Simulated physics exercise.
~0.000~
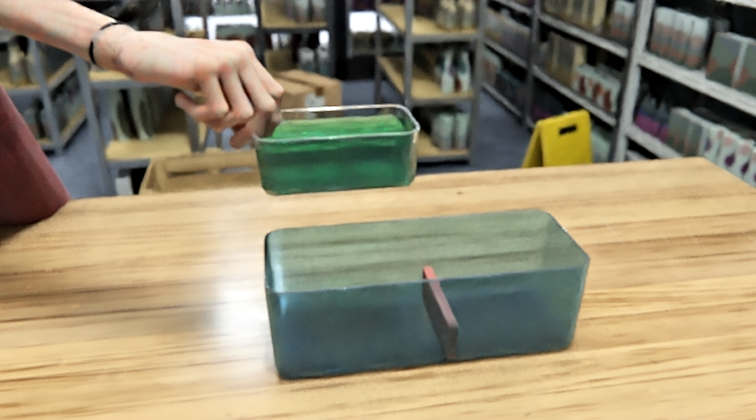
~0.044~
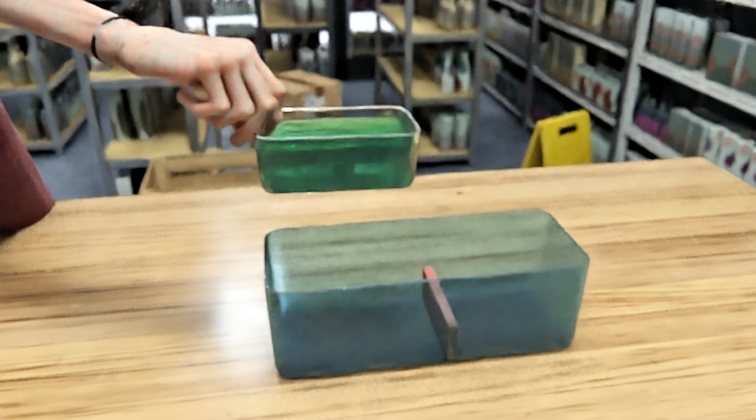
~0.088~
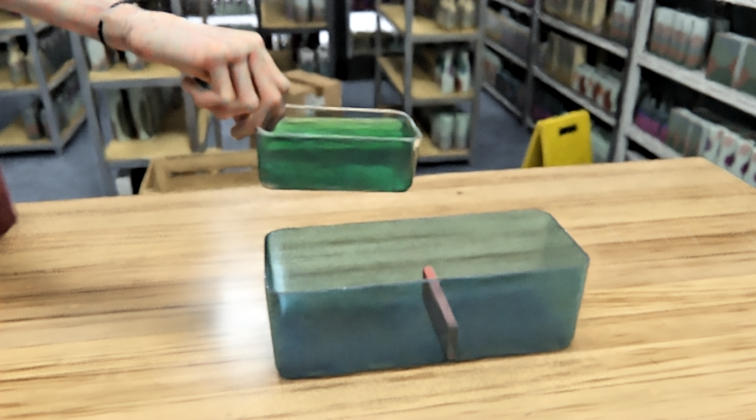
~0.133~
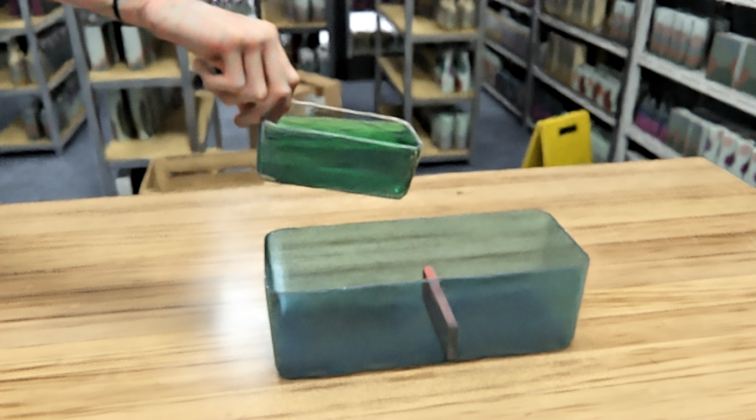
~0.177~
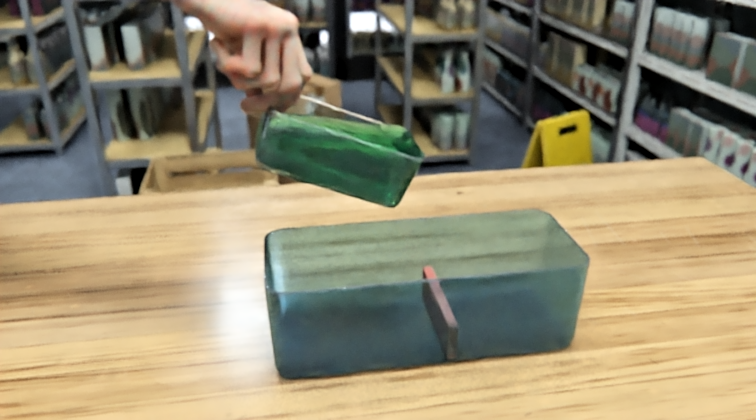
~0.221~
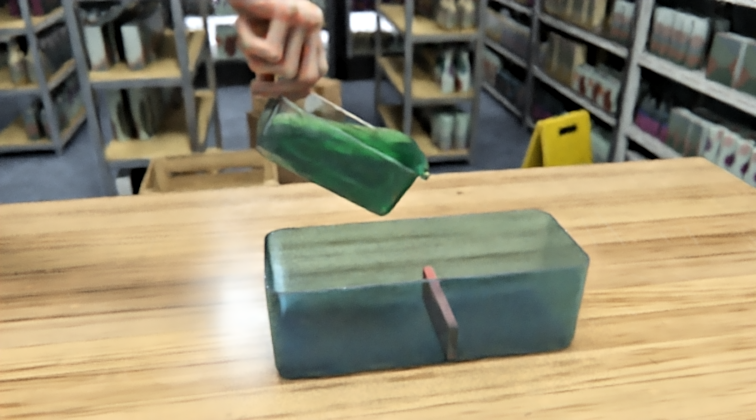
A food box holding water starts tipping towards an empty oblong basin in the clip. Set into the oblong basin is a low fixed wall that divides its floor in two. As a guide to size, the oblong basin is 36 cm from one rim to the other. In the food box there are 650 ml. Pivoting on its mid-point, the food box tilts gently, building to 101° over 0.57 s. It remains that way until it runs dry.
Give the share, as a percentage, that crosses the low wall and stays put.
Around 60 %.
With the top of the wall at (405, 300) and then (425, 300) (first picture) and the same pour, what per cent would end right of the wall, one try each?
One try each: Around 80 percent and then around 70 percent.
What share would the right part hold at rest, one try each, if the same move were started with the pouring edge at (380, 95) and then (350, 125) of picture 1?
In order, 30 and 10 per cent.
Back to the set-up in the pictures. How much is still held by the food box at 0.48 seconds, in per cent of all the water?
Around 10 percent.
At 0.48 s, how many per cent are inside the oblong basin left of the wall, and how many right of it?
About 9 % left, 46 % right.
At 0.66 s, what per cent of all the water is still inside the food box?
1 per cent or so.
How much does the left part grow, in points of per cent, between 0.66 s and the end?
8 %.
By 0.48 s the tilt is 94° and 10 per cent is still to pour, 9 is left of the wall and 46 right of it.
By 0.66 s the tilt is 101° and 1 per cent is still to pour, 27 is left of the wall and 60 right of it.
By 0.86 s the tilt is 101° and 0 per cent is still to pour, 32 is left of the wall and 62 right of it.
By 1.07 s the tilt is 101° and 0 per cent is still to pour, 34 is left of the wall and 60 right of it.
At rest 35 per cent lies left of the wall, 60 right of it and 5 outside.
